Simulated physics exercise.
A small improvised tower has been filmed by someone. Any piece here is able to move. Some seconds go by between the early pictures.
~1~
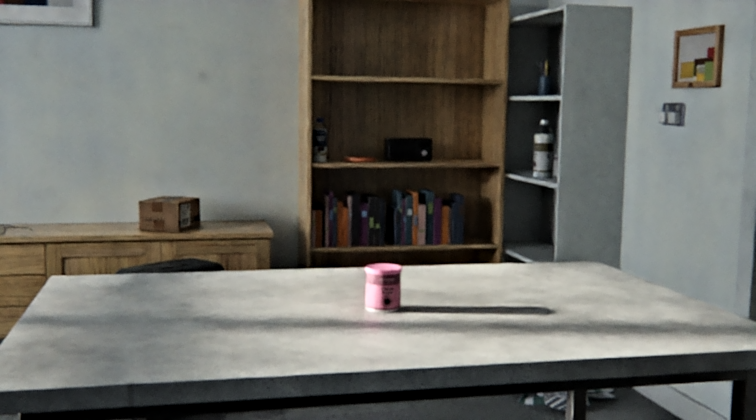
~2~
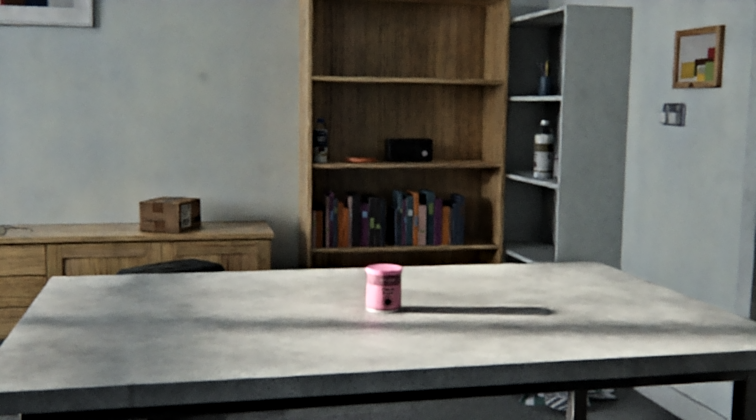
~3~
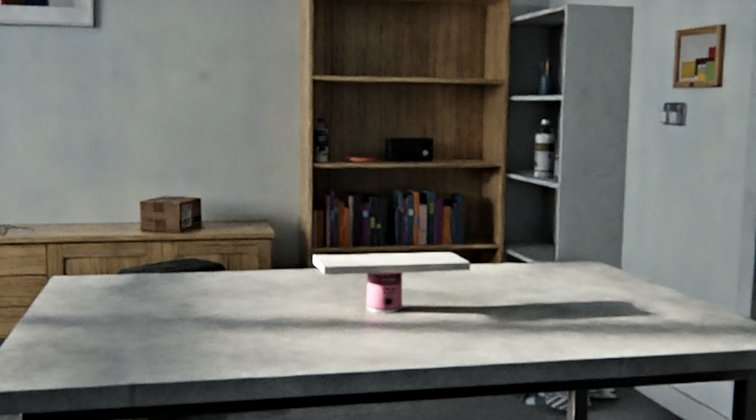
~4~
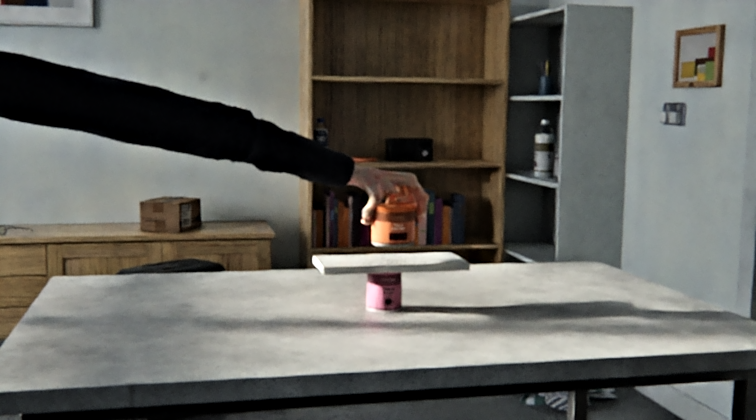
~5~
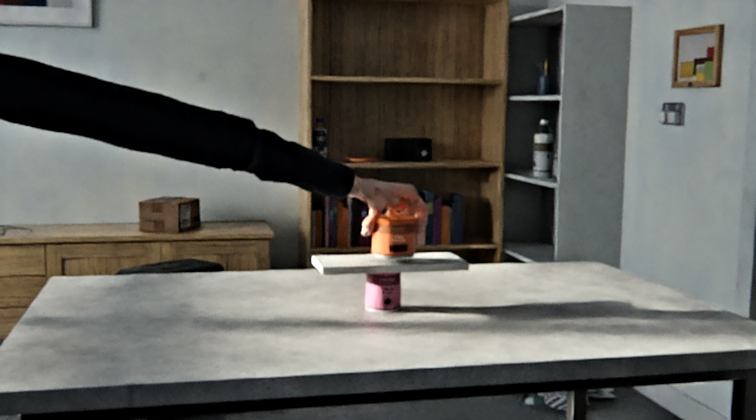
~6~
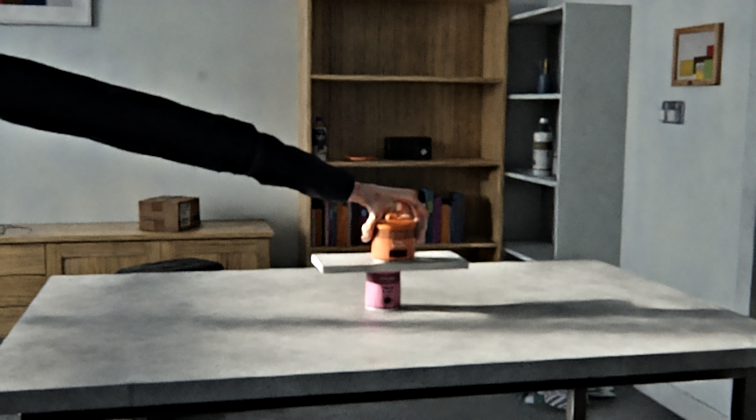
A hand lowering an orange tin onto a white board lying across a small pink tin on a grey table.
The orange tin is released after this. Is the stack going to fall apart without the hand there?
No.
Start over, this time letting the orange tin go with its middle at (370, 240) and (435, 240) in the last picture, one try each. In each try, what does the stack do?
Result of try one is that it stays stable, and of try two that it tips over.
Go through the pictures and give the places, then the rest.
The last thing is not in view yet, in the first frame.
The last thing is not in view yet, in the second frame.
The last thing is not in view yet; white board (391, 263), in the third frame.
On its way; orange tin (393, 224); white board (391, 263), in the fourth frame.
On its way; orange tin (394, 236); white board (390, 263), in the fifth frame.
In place under the hand; orange tin (393, 241); white board (390, 261), in the sixth frame.
Then, 0.40 s after the last picture, nothing has stirred.
Then, 1.10 s after the last picture, orange tin resting near (393, 242).
At rest, all 3 in place. Seen from the same camera at the end, orange tin near (394, 242). The stack holds.
